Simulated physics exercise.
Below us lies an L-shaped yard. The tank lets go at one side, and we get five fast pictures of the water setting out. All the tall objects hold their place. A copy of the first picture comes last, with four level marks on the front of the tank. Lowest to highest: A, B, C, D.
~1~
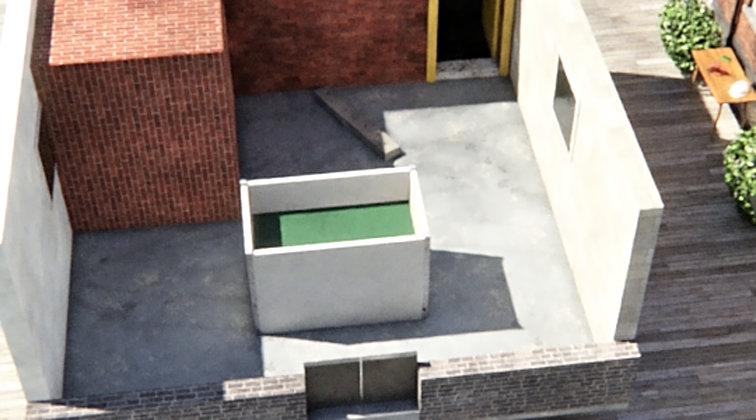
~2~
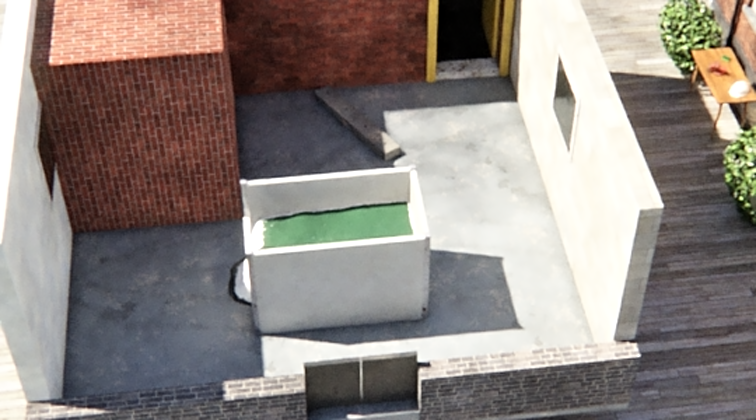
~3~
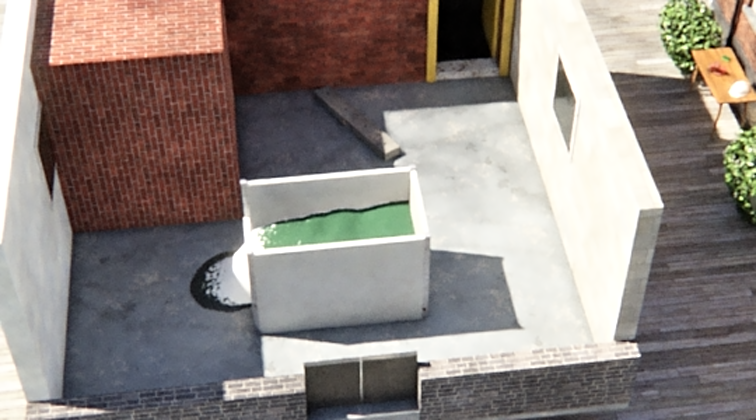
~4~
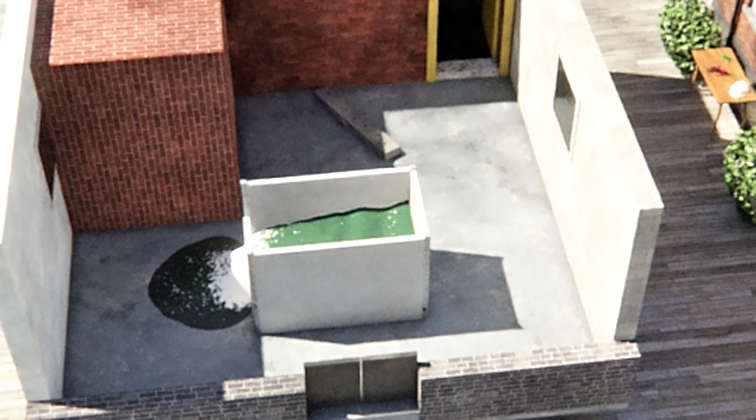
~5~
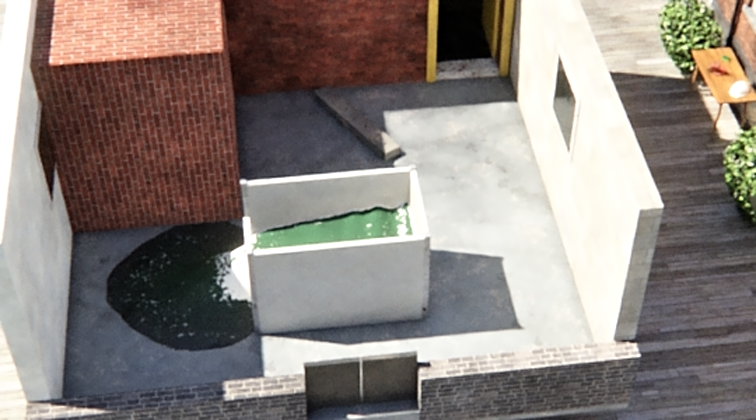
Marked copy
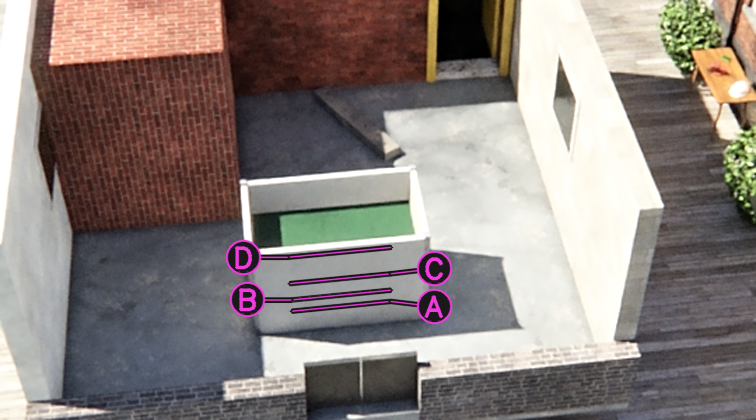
We see a walled yard from above, with a white tank of green water at its centre; the water surface tilts and drops as water pours from the tank's left side, spreading leftward across the grey ground in a widening, dark, foam-flecked pool.
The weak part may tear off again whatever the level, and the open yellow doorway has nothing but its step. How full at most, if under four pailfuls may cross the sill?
Go for C.
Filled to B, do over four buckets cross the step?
No, not at all.
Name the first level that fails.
Level D.
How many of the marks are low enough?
Three of them.
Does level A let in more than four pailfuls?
No, not at all.
On the marked copy, A at (341, 306); B at (341, 295); C at (340, 278); D at (339, 252); from the bottom up A, B, C, D.
Choosing A, nothing gets over.
Choosing B, nothing gets over.
Choosing C, a splash gets over, under a bucket.
Choosing D, about 8 bucketfuls get in.
